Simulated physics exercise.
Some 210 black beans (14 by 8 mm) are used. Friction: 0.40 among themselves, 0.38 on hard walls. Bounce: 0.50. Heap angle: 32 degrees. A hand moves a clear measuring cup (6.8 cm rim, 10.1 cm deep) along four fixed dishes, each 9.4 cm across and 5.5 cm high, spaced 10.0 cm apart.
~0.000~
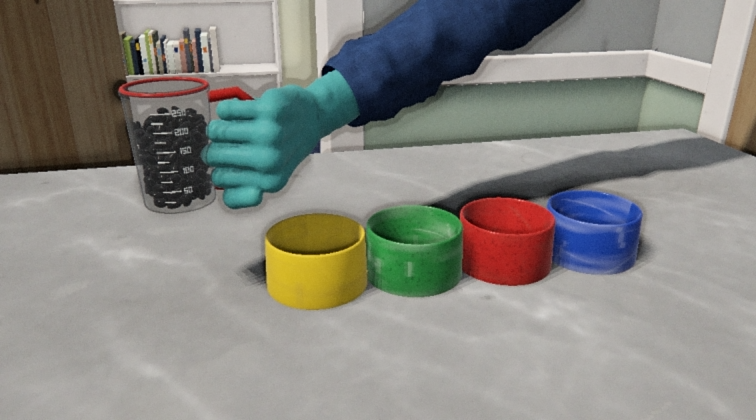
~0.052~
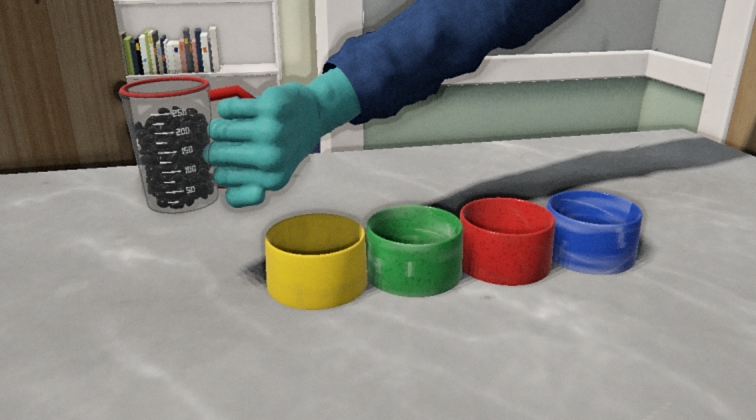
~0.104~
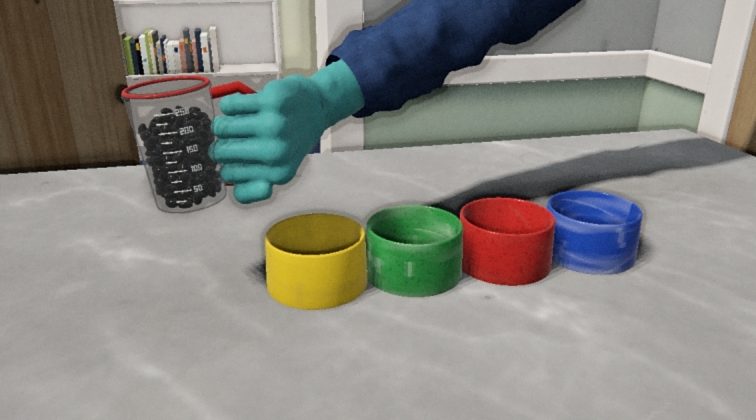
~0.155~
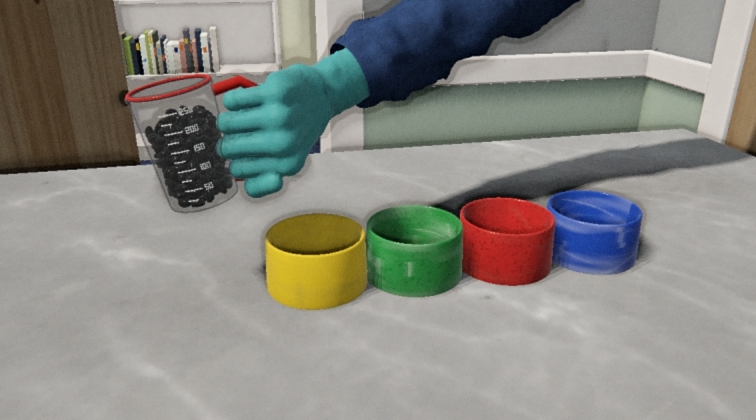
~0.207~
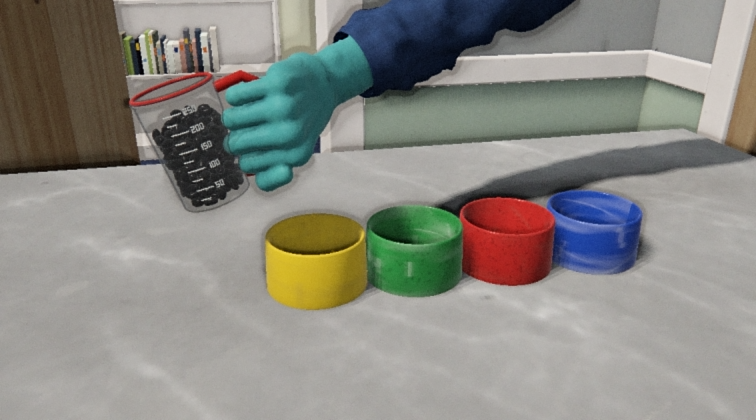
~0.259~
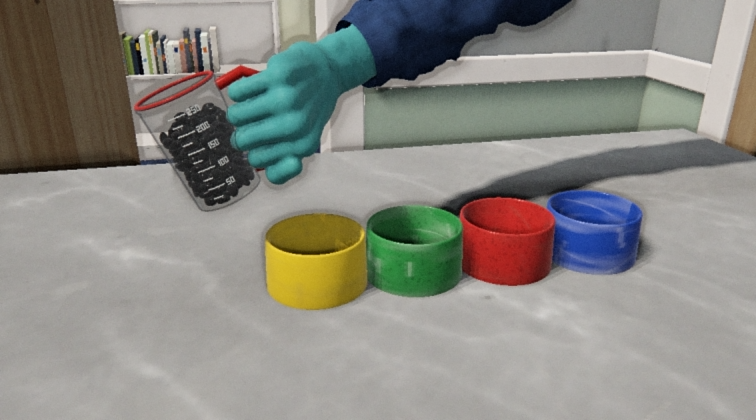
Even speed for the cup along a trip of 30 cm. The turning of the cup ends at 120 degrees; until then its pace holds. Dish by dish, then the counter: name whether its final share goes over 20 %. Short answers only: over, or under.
Red under. Blue under. Green under. Yellow over. Counter under.
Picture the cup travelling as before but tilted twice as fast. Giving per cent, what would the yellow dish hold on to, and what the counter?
Result - yellow: 0; counter: 100.
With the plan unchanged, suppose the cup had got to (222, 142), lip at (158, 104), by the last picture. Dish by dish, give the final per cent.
Final shares - red 0 %, blue 0 %, green 90 %, yellow 0 %.
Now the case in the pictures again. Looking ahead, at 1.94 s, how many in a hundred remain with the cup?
It comes to about 0 percent.
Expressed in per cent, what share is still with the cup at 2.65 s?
Around 0 in a hundred.
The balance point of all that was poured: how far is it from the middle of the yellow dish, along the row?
1 cm or so, leftwards.
After 1.27 s, tilt 120 degrees; cup holds 60 %, yellow 25 %.
After 1.94 s, tilt 120 degrees; cup holds 0 %, yellow 90 %.
Then, at 2.65 s, tilt 120 degrees; cup holds 0 %, yellow 90 %.
By 3.0 s all is still; red 0 %, blue 0 %, green 0 %, yellow 90 %, counter 10 %.
